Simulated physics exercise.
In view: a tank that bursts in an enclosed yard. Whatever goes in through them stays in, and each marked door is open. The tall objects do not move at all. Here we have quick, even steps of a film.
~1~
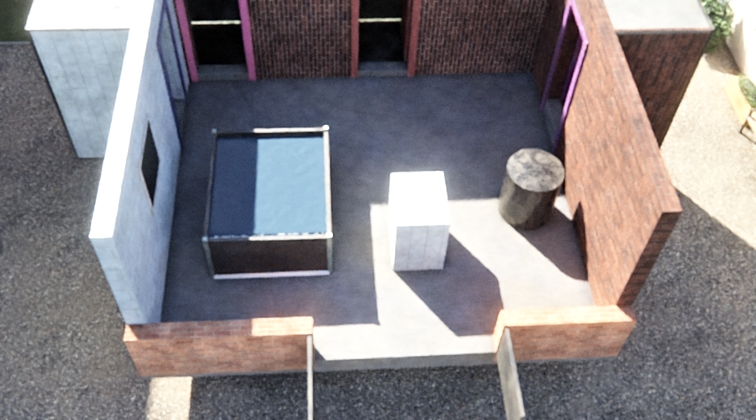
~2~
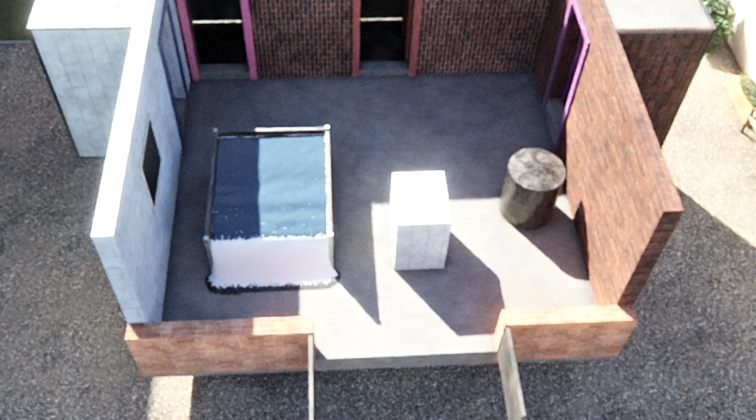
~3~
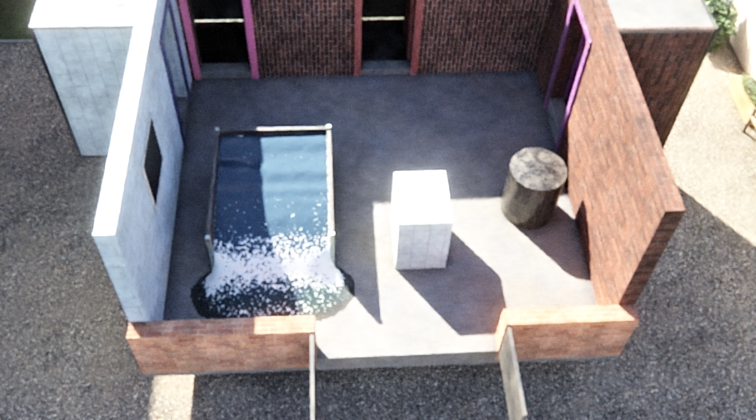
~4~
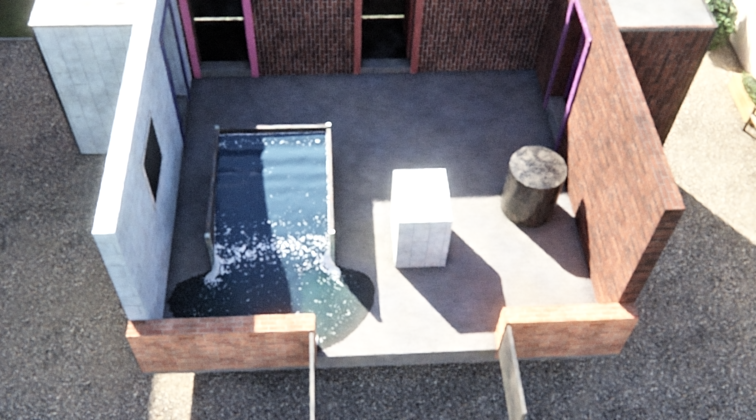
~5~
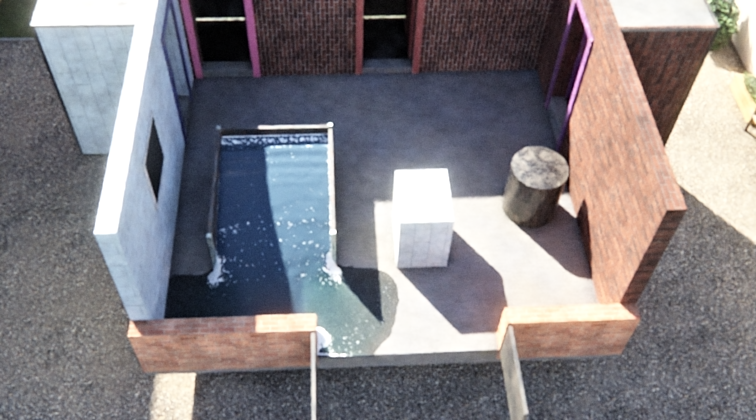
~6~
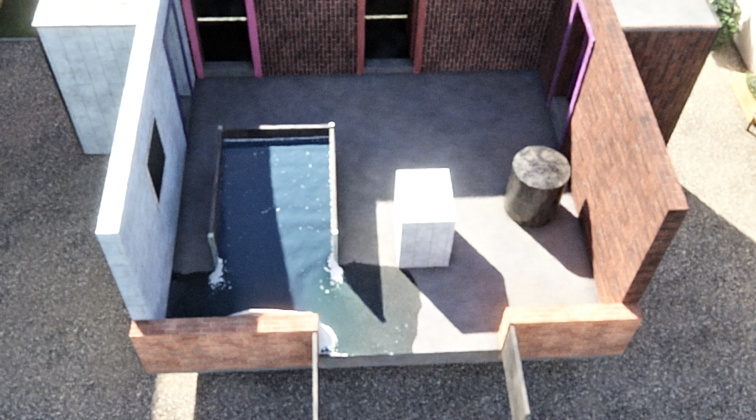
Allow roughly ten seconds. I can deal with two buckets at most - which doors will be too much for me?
Here is how it goes: The pink door will be too much; the purple door will be manageable; the red door will be manageable; the blue door will be manageable.
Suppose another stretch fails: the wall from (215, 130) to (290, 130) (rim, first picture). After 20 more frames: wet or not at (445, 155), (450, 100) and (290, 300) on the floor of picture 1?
So: Wetted, then wetted, then spared.
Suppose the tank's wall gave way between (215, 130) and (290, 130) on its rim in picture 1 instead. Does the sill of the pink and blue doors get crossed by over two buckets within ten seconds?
In short: The pink one goes over; the blue one passes that mark.
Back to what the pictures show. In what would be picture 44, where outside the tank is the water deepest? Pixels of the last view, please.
Deepest point: Roughly (195, 84).
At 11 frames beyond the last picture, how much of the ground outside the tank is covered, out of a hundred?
Some 30 in a hundred.
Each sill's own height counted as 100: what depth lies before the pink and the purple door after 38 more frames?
First 80 percent, then 10 percent.
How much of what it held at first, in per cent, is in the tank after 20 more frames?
Somewhere around 20 %, give or take.
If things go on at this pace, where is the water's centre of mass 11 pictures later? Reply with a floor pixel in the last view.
Centre point: Around (264, 267).
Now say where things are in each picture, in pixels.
The tank at (269, 185) is whole and still, in the first picture.
Water pours out at (272, 258) and has run to (336, 274), in the second picture.
The front is at (347, 297), out from the gap at (273, 260), in the third picture.
The front is at a hidden place, out from the gap at (273, 260), in the fourth picture.
The front is at a hidden place, out from the gap at (275, 261), in the fifth picture.
The front is at a hidden place, out from the gap at (277, 261), in the sixth picture.
A moment on, water covers 15 % of the floor; the pink door not reached, the purple door not reached, the red door not reached, the blue door not reached.
Next, water covers 30 % of the floor; the pink door not reached, the purple door not reached, the red door not reached, the blue door not reached.
Then, water covers 45 % of the floor; the pink door over two buckets in, the purple door not reached, the red door not reached, the blue door wet at the sill, nothing in.
Later, water covers 85 % of the floor; the pink door far over two buckets in, the purple door wet at the sill, nothing in, the red door wet at the sill, nothing in, the blue door wet at the sill, nothing in.
In the end, water covers 95 % of the floor; the pink door far over two buckets in, the purple door wet at the sill, nothing in, the red door wet at the sill, nothing in, the blue door wet at the sill, nothing in.
